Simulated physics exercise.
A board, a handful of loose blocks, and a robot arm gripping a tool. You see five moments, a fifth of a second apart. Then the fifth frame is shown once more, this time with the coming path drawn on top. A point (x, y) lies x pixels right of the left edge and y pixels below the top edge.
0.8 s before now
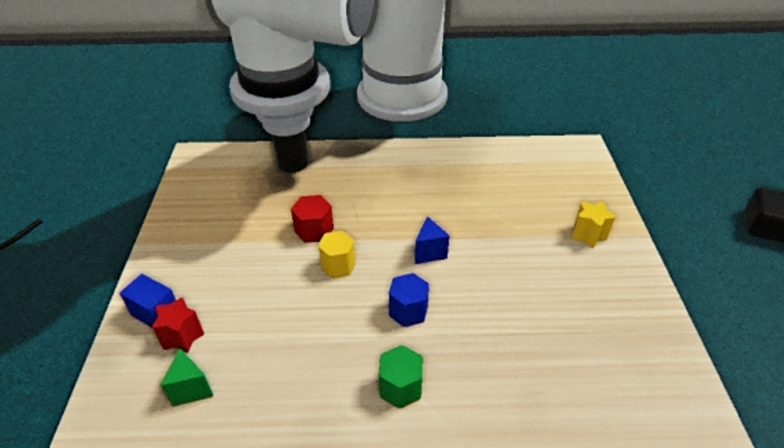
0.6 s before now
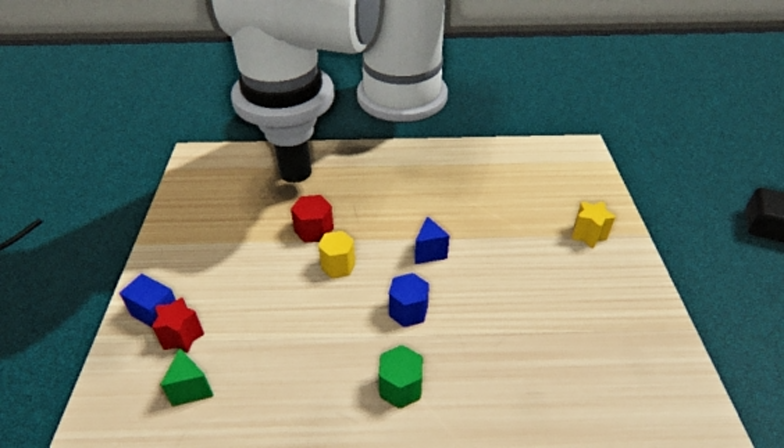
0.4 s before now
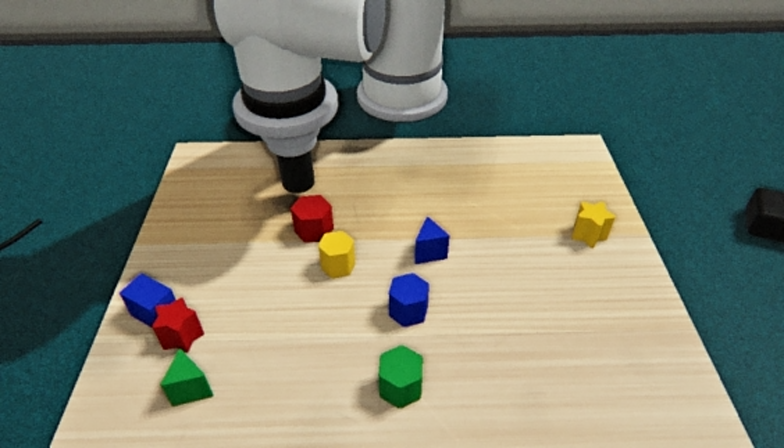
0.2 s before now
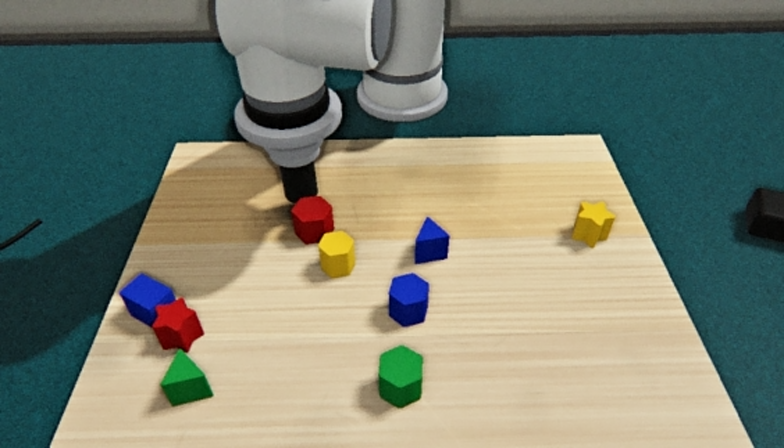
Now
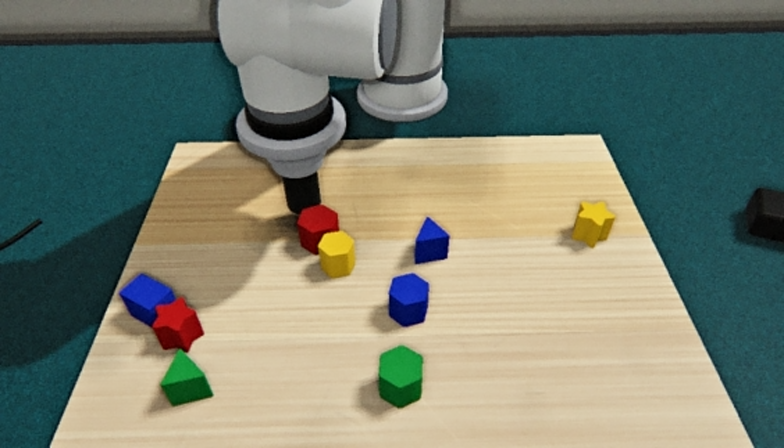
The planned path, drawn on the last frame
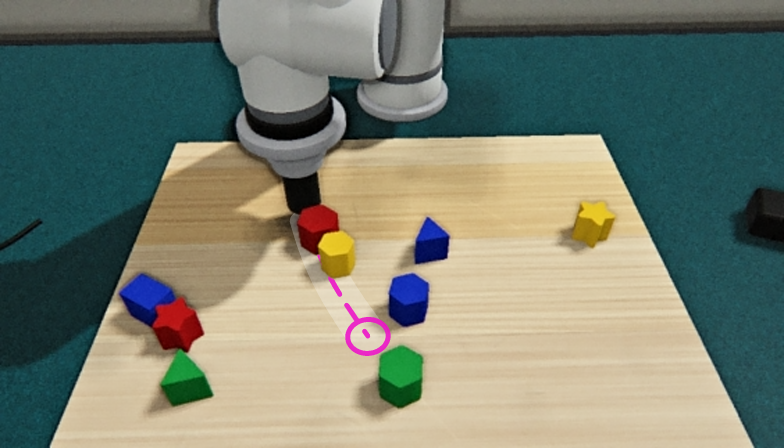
The video shows a robot arm holding a dark tool over a wooden board scattered with coloured blocks. The tool moves slowly toward the viewer, reaches the red hexagonal block and nudges it slightly toward the yellow hexagonal block.
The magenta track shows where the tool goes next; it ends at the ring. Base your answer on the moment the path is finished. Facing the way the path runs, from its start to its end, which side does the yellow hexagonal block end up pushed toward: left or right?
Heads left.
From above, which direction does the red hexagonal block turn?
Viewed from the top, it goes anticlockwise.
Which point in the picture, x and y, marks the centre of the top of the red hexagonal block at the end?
For the centre of its top, I'd go with (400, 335).
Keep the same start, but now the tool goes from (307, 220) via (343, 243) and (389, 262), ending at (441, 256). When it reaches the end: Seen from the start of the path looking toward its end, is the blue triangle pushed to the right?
No, I don't think so.
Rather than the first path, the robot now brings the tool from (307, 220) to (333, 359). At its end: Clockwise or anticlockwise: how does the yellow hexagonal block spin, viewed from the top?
Viewed from above: Anti-clockwise.
Path on the board, from (307, 220) over (320, 255) and (340, 294) to (368, 336).
The first path, step by step. One third of the way, tool (318, 240); red hexagonal block (338, 255), turned 15° anticlockwise; yellow hexagonal block (365, 272), turned 25° anticlockwise.
Two thirds of the way, tool (338, 279); red hexagonal block (365, 294), turned 35° anticlockwise; yellow hexagonal block (401, 307), turned 40° anticlockwise; blue hexagonal block (440, 302), turned 40° anticlockwise.
At the end, tool (367, 321); red hexagonal block (402, 335), turned 45° anticlockwise; yellow hexagonal block (445, 341), turned 60° anticlockwise; green hexagonal block (406, 374), turned 20° clockwise; blue hexagonal block (457, 307), turned 95° anticlockwise.
